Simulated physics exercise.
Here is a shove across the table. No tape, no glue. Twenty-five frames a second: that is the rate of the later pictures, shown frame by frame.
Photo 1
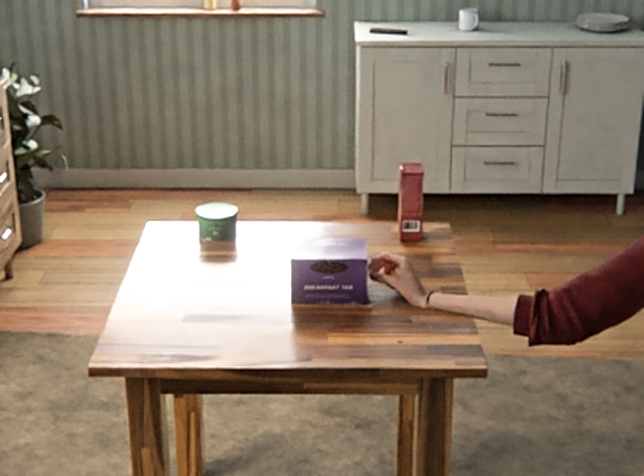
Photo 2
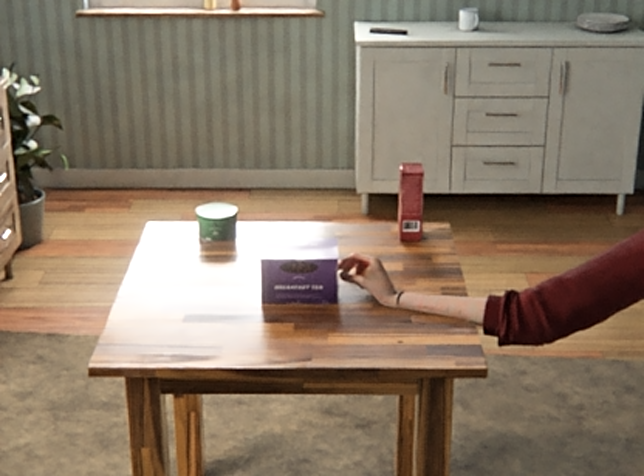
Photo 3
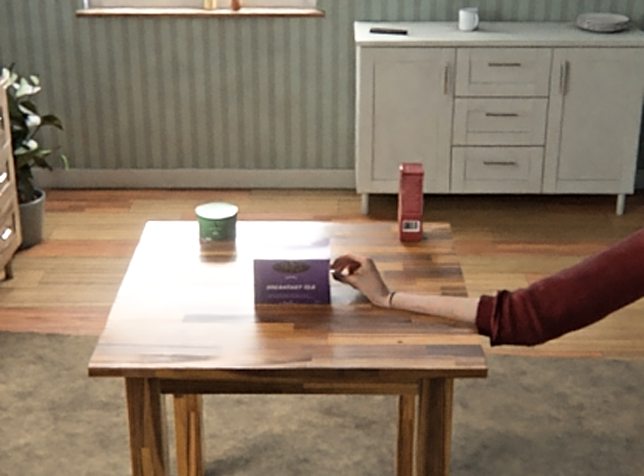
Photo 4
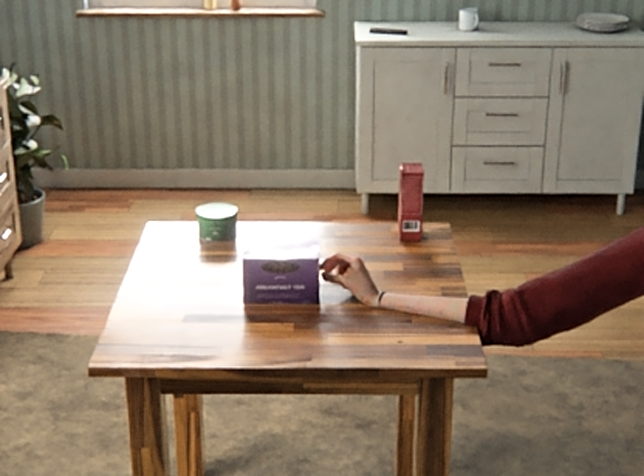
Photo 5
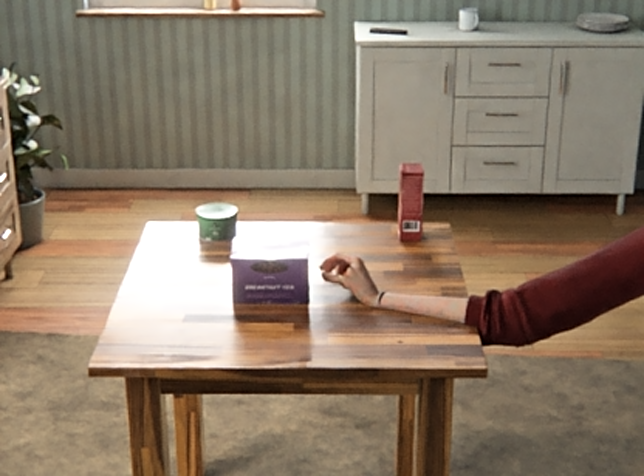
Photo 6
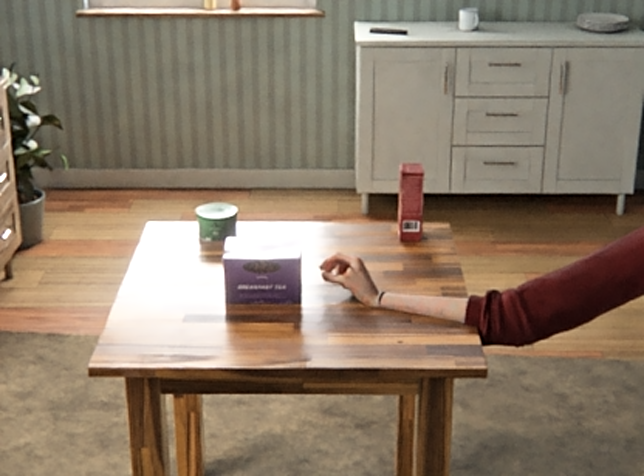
On a wooden table in a room with striped walls, a hand in a dark red sleeve pushes a purple box of breakfast tea leftward, between a green tub and a red carton. The hand then stays still while the box slides slightly farther left, opening a small gap.
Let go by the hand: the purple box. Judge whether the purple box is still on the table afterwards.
My bet is it keeps to the table.
Then, 0.10 s later than the last frame, purple box moved a little near (257, 270).
Then, 0.20 s later than the last frame, purple box resting near (257, 270).
When it is over, moved from the start, purple box. End places, in pixels of the last picture, purple box near (257, 270).
